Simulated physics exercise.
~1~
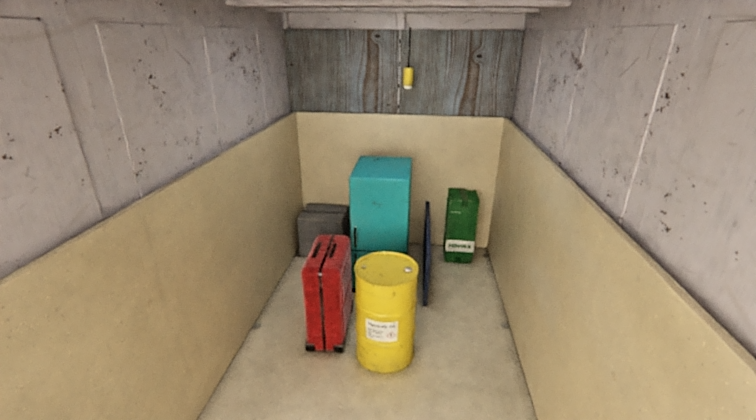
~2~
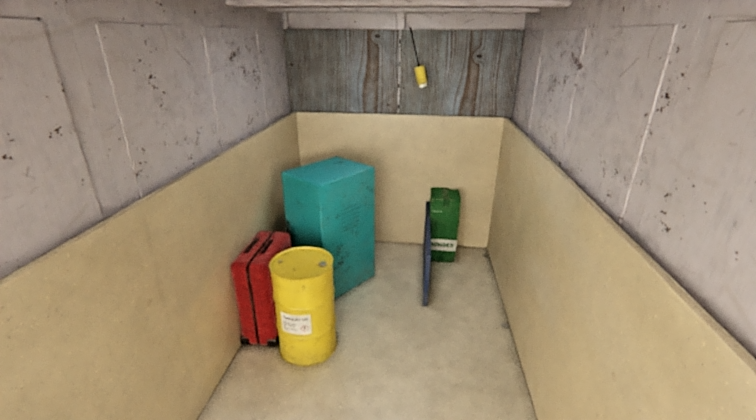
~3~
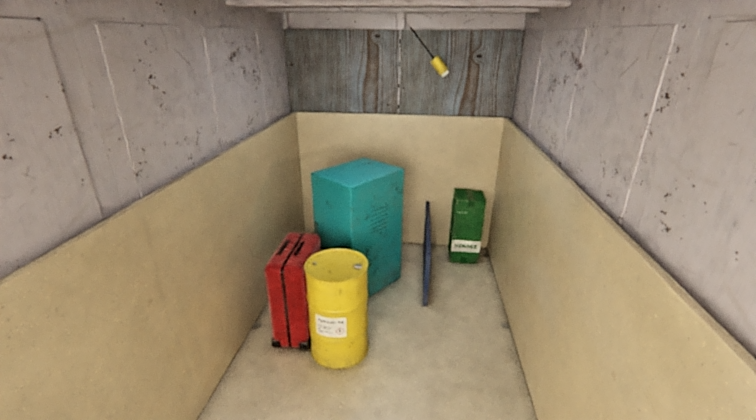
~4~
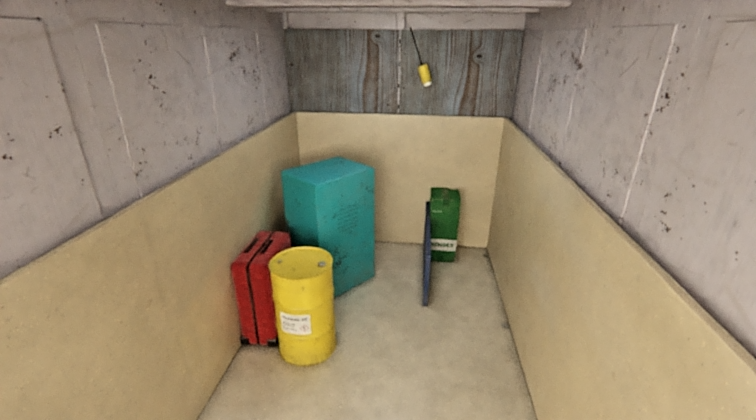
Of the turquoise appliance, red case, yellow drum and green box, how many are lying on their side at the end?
None of them are lying on their side. All four are still standing upright at the end, even though they have shifted about.
The load bay of a moving van is seen from the rear, looking towards the bulkhead, with a yellow lamp hanging from a cord. A yellow drum and a red case stand in front of a turquoise appliance and a grey box, while a green box stands to the right beyond a thin blue board. The drum, case and appliance shift clearly left, hiding the grey box, and the green box moves slightly left as the lamp swings. They all move partway back right, then left again. At the end the drum, case and appliance stand upright near the left wall, with the green box partly behind the board.
